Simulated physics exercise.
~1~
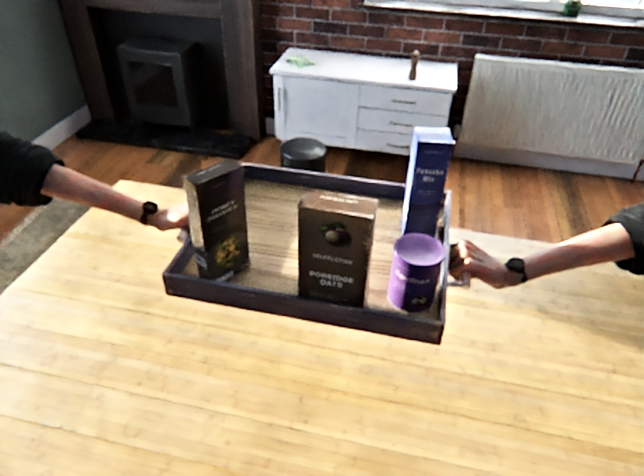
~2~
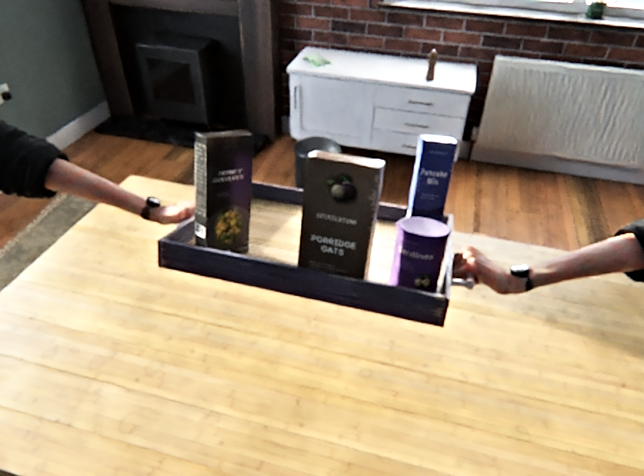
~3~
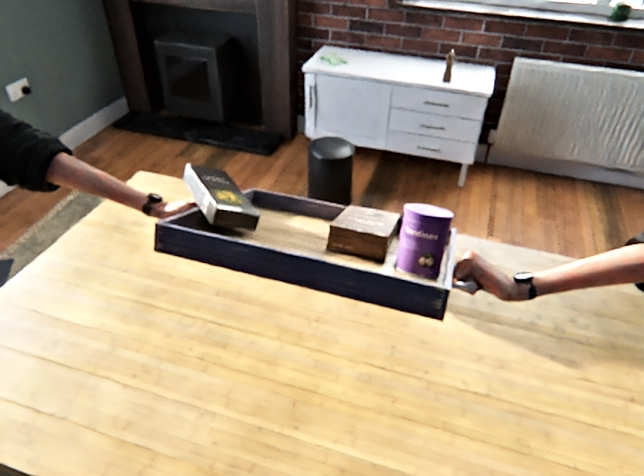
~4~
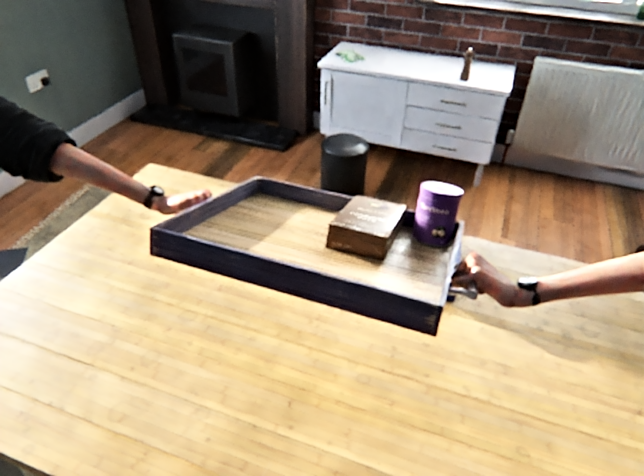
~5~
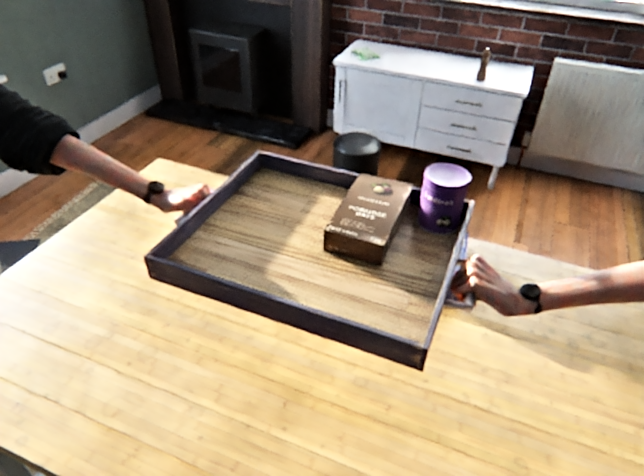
Two hands hold a dark-rimmed wooden serving tray above a pale wooden table, seen from slightly above in a room with a stove, white cabinet and brick wall. A black packet stands at left, a brown porridge oats packet in the middle, and a blue carton behind a purple tin at right. The hands tilt the tray so its far edge dips, and the packets and tin lean. The brown and black packets topple, and the blue carton and black packet leave the tray. The tray levels with the brown packet lying flat and the purple tin upright near the far right corner.
